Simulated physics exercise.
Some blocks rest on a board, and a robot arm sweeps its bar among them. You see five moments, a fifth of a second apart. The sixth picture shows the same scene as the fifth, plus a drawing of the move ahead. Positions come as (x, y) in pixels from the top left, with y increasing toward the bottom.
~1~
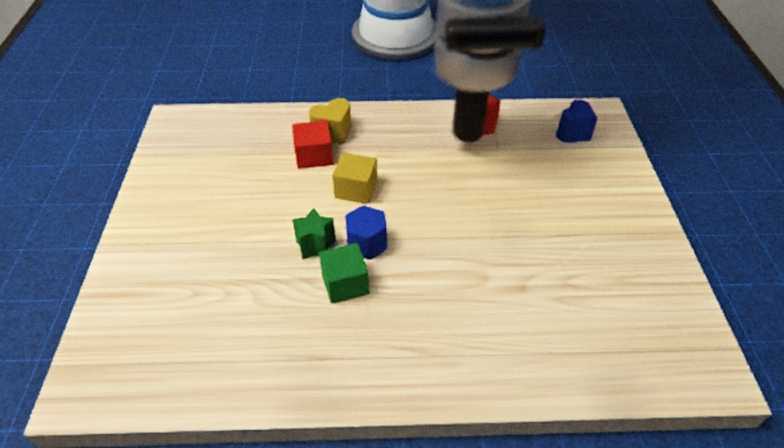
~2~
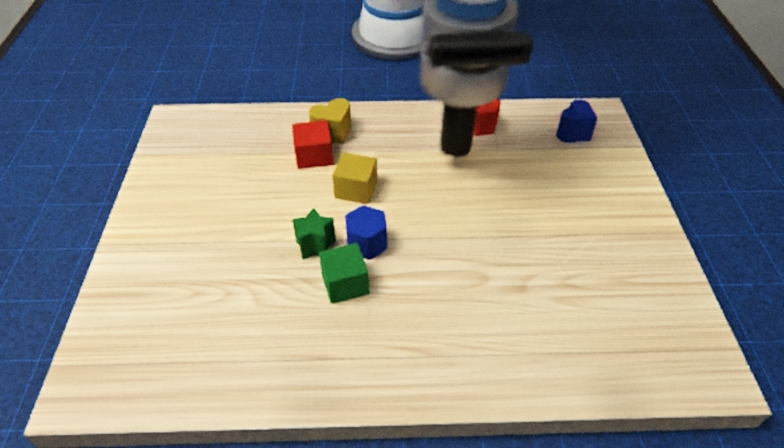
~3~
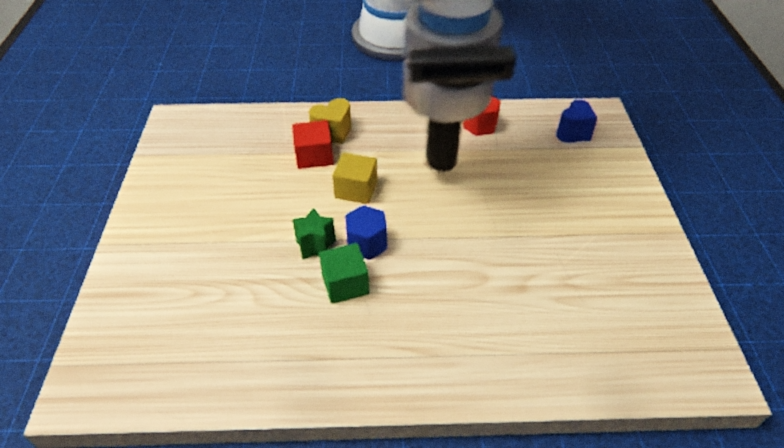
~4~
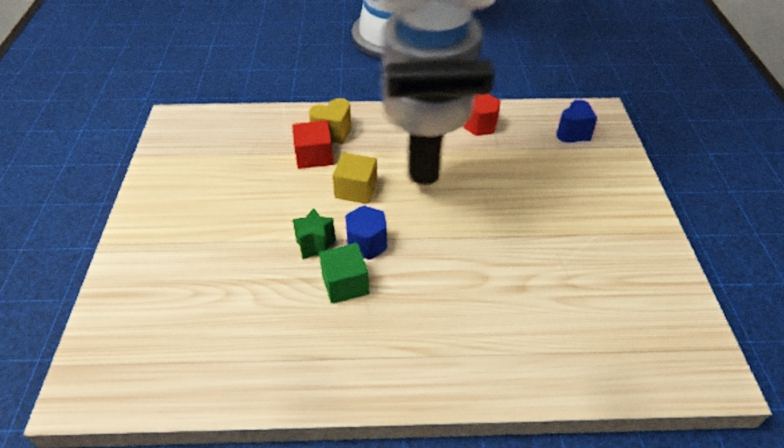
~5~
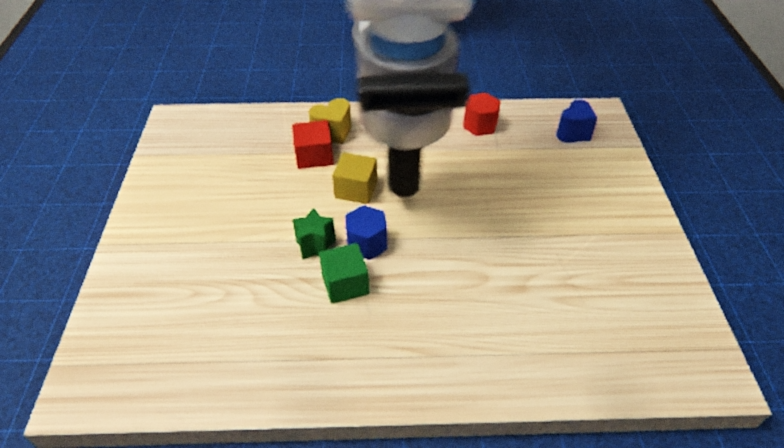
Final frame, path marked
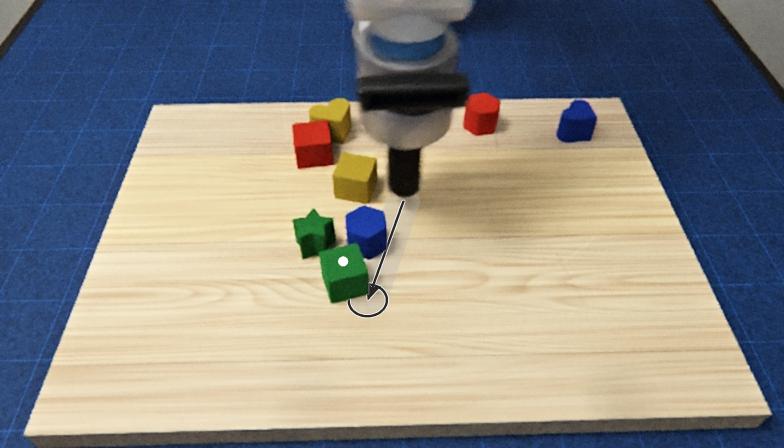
A robot arm with a dark bar starts near the red hexagon at the back of a wooden board and glides steadily toward the front left. It passes through open space and ends just right of the yellow square block, while all the colored blocks stay still.
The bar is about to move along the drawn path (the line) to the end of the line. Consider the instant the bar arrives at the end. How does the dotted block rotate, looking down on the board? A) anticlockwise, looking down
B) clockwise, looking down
The one that fits is A, anticlockwise, looking down.
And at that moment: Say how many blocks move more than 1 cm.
That makes 2 blocks.
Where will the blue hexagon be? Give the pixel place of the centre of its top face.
The middle of its upper face should be somewhere near (339, 240).
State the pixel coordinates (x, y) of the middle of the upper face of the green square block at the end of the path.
I think it will end close to (320, 273).
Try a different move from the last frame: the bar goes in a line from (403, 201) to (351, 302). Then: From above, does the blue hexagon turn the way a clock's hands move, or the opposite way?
The turn is clockwise.
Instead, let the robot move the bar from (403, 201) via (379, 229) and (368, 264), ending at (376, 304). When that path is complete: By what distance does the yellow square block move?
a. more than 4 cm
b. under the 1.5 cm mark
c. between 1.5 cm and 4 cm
That would be b.
Drawn move, from (403, 201) to (368, 300); the dot is on the green square block.
The first path, step by step. One third of the way, bar at (393, 218); blue hexagon at (359, 227), turned 15° clockwise.
Two thirds of the way, bar at (381, 250); green square block at (324, 271), turned 45° anticlockwise; blue hexagon at (341, 239), turned 70° clockwise.
At the end, bar at (367, 286); green star-shaped block at (310, 224), turned 15° clockwise; green square block at (320, 273), turned 50° anticlockwise; yellow square block still; blue hexagon at (339, 240), turned 80° clockwise.
